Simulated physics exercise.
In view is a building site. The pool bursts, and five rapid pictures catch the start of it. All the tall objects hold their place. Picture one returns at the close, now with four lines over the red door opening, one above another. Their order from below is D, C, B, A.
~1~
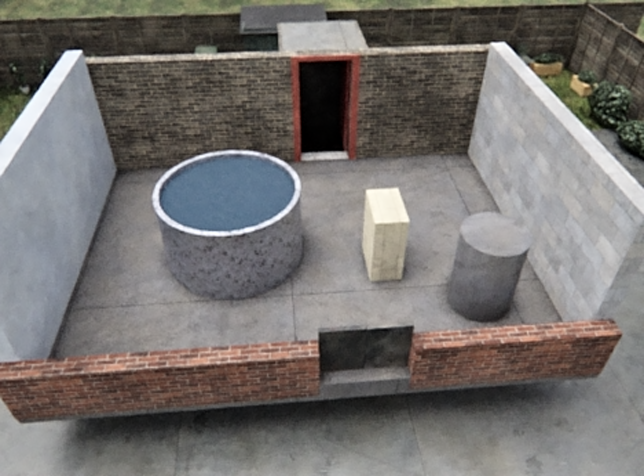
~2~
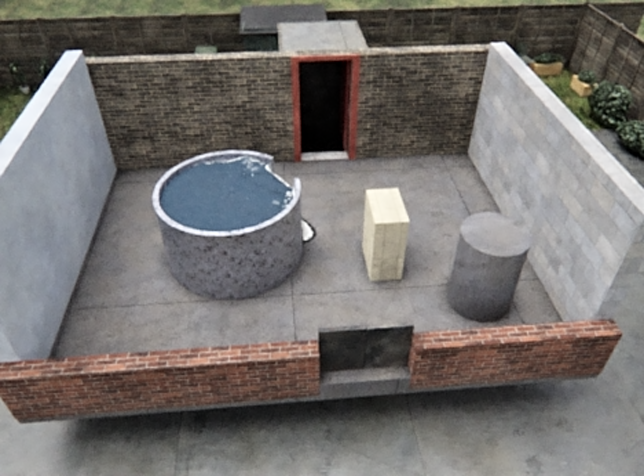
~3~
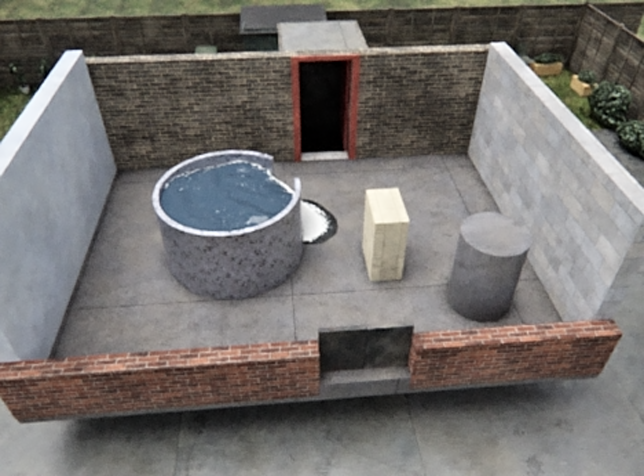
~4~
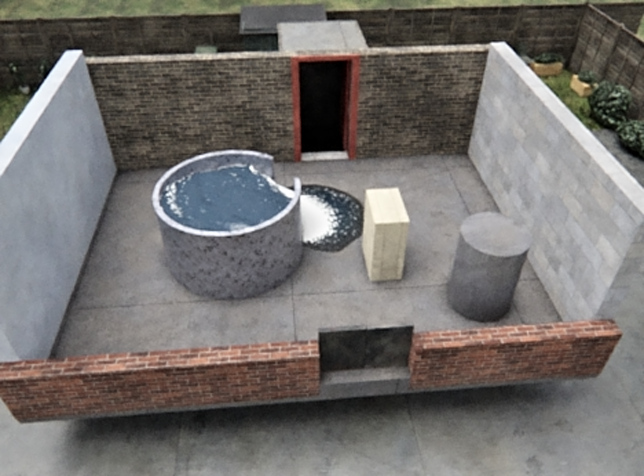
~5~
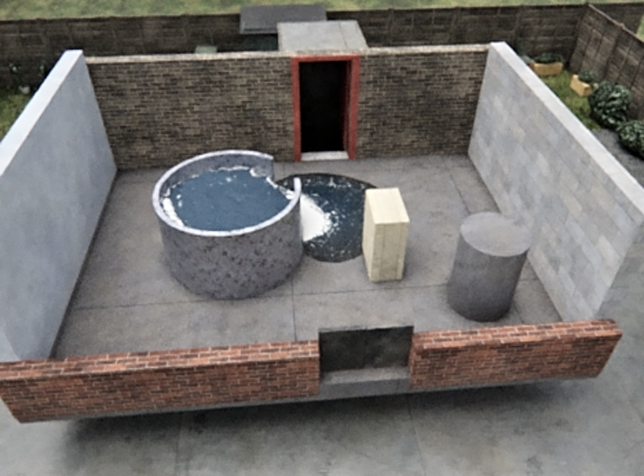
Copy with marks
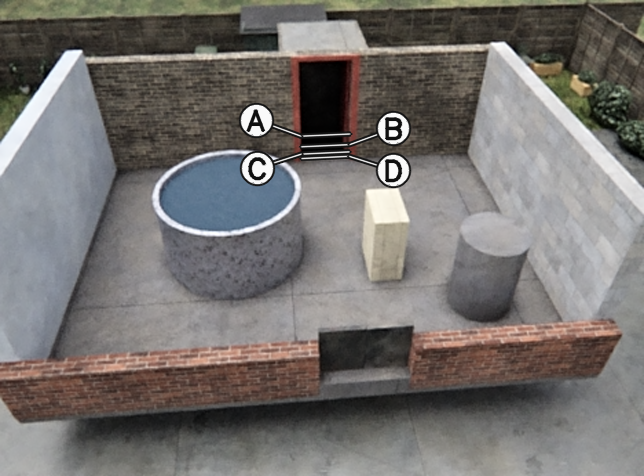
Water pouring through a gap in a round stone pool's rim, spreading across the walled yard's grey floor toward a pale block.
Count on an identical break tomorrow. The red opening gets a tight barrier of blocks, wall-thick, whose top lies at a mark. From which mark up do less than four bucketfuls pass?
Go for B.
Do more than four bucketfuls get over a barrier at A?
No, that is safe.
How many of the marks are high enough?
Two.
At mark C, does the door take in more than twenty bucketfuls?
No, less.
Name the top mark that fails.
C.
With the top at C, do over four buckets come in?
Yes, that goes wrong.
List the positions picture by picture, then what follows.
Water in the pool at rest, its middle at (228, 193); foot of the red doorway at (325, 160); shut gate at (365, 333).
Water covers 1 % of the ground and shows as far out as (305, 225).
Water covers 3 % of the ground and shows as far out as (309, 202).
Water covers 7 % of the ground and shows as far out as (332, 190).
Water covers 12 % of the ground and shows as far out as (332, 177).
On the marked copy, A at (325, 135); B at (325, 145); C at (325, 152); D at (325, 157); from the bottom up D, C, B, A.
For mark A, nothing gets over.
For mark B, a splash gets over, under a bucket.
For mark C, about 10 bucketfuls get in.
For mark D, dozens of bucketfuls pour in.
